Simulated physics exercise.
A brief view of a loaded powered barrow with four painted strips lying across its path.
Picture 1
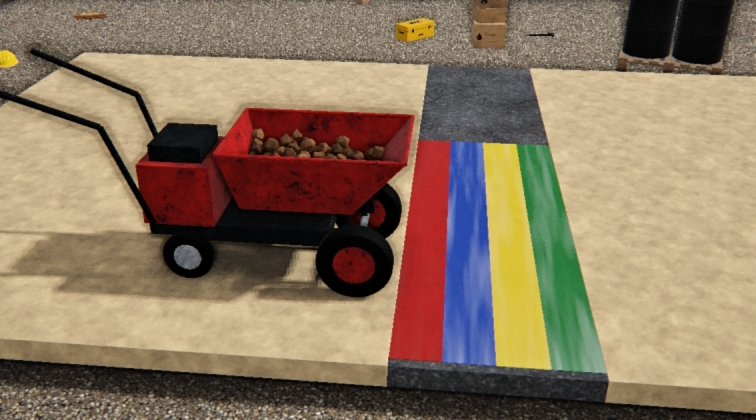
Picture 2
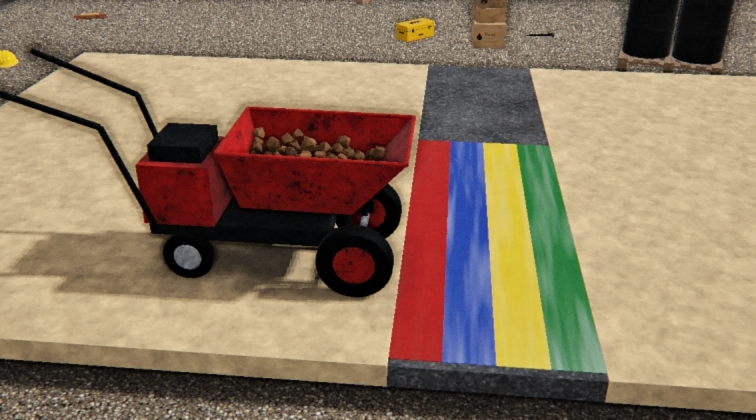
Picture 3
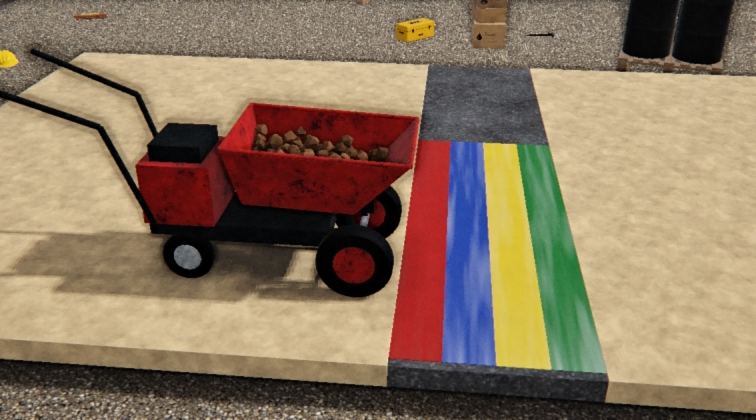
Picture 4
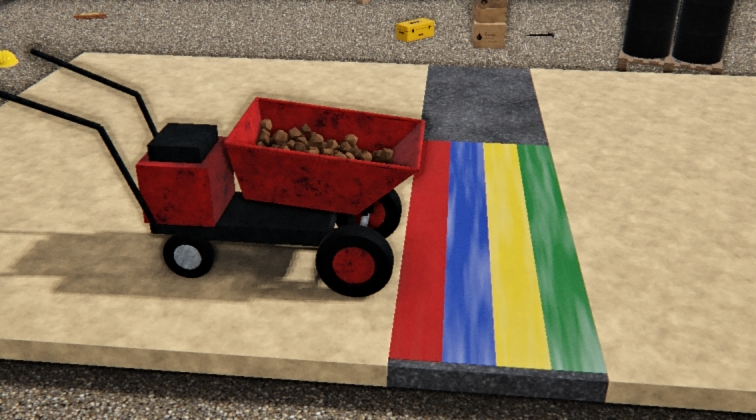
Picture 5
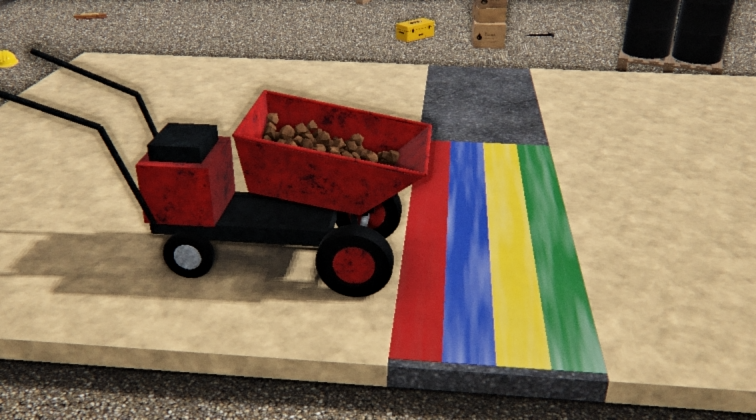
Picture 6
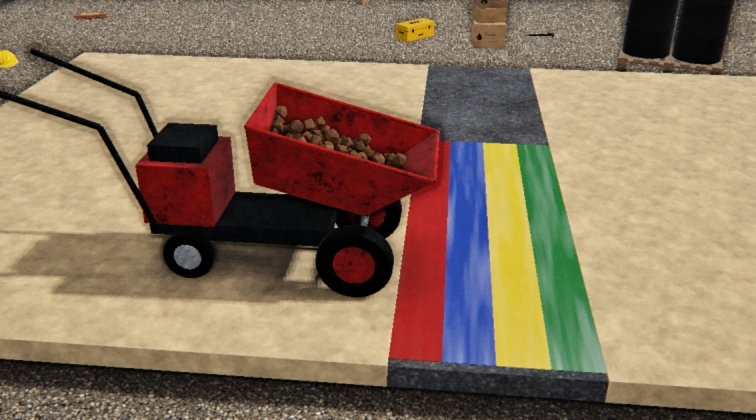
A red powered barrow loaded with brown clods stood still beside red, blue, yellow and green strips, then its skip slowly tilted forward to the right, its back end rising while the clods stayed inside.
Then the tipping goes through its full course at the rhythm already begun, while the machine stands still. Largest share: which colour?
Colour: Yellow.
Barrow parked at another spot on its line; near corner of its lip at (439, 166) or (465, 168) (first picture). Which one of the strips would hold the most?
That green strip first, the green one second.
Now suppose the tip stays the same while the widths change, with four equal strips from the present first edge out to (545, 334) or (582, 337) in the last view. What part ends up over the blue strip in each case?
Shares in order: Close to 0 %; close to 10 %.
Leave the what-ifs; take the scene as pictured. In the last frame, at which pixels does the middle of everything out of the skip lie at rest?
Last view, centre at rest - approx. (523, 268).
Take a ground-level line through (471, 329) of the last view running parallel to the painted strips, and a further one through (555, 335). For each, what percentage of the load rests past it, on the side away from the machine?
Near 80 % and near 20 %, in that order.
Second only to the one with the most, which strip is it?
It's green.
Soon, skip tipped steeply; all in the skip.
A while on, skip tipped right over; about two thirds in the skip; a small part over the blue strip; about a quarter over the yellow strip; a stray few over the green strip.
Towards the end, skip tipped right over; about a quarter in the skip; a small part over the blue strip; about a third over the yellow strip; about a quarter over the green strip; a small part off the paint.
Finally, skip tipped right over; about a quarter in the skip; none over the red strip; a small part over the blue strip; about a third over the yellow strip; about a quarter over the green strip; a small part off the paint.
